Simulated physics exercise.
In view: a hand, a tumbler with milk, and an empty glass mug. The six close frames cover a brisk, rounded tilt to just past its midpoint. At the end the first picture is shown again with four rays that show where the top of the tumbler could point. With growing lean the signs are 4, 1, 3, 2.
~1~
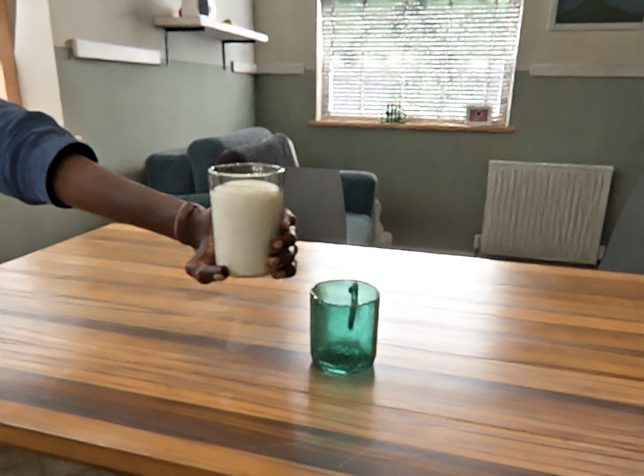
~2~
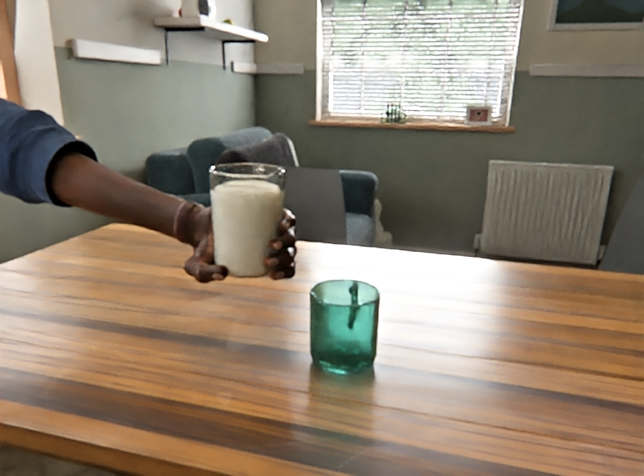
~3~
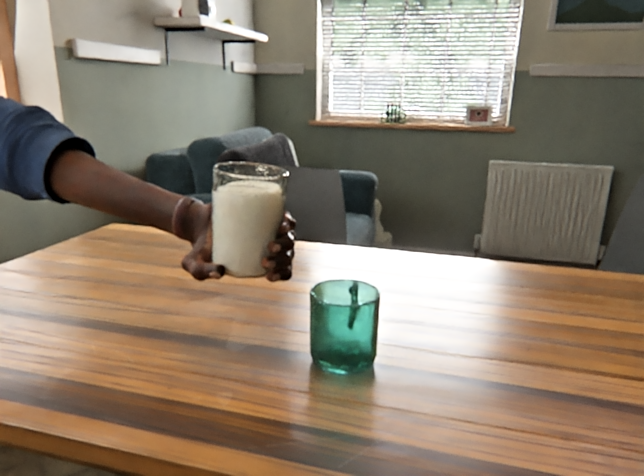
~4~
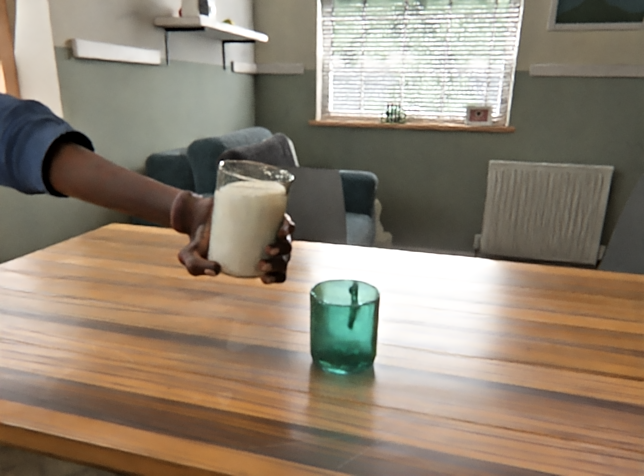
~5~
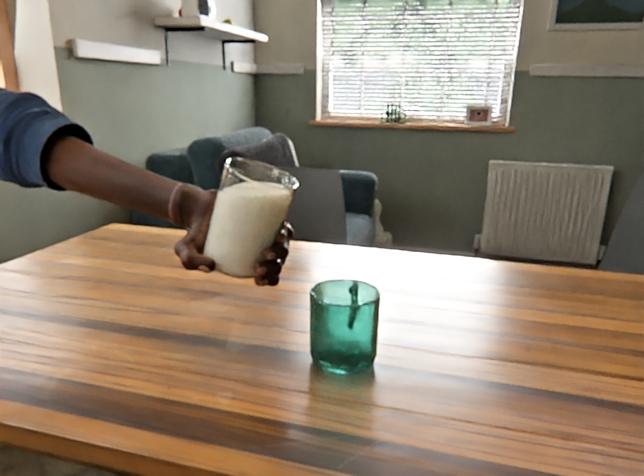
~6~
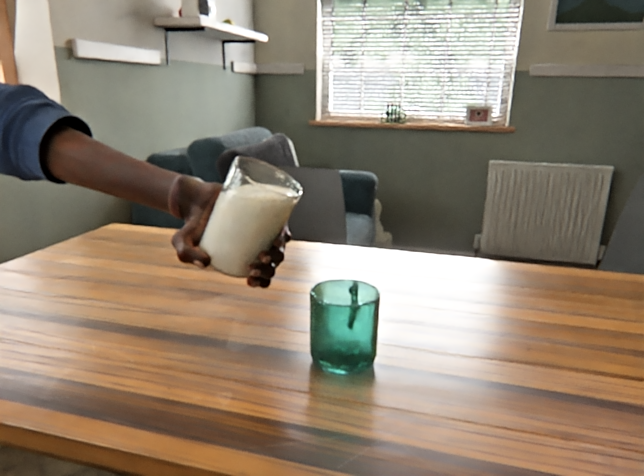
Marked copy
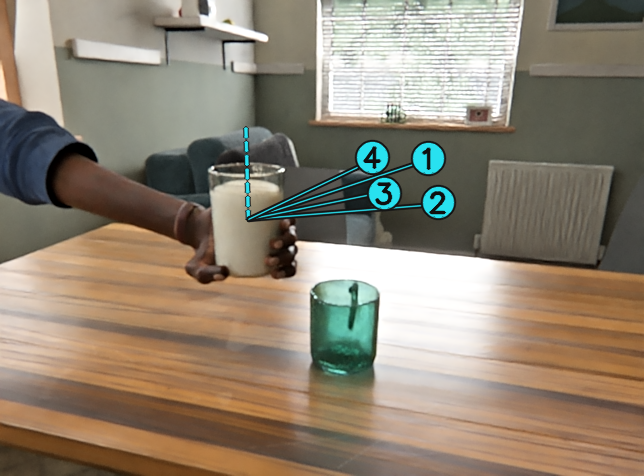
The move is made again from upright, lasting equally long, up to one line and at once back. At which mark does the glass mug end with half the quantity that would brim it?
The best tilt is 1.
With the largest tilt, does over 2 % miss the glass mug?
No.
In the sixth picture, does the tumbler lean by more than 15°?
Yes.
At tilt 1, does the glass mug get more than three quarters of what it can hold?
No.
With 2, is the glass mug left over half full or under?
Over.
On the marked copy, 1 at (412, 164); 2 at (421, 205); 3 at (367, 195); 4 at (357, 167).
Choosing 1, the glass mug ends with about 49 % of what it can hold.
Choosing 2, the glass mug ends with about 79 % of what it can hold.
Choosing 3, the glass mug ends with about 64 % of what it can hold.
Choosing 4, the glass mug ends with about 35 % of what it can hold.
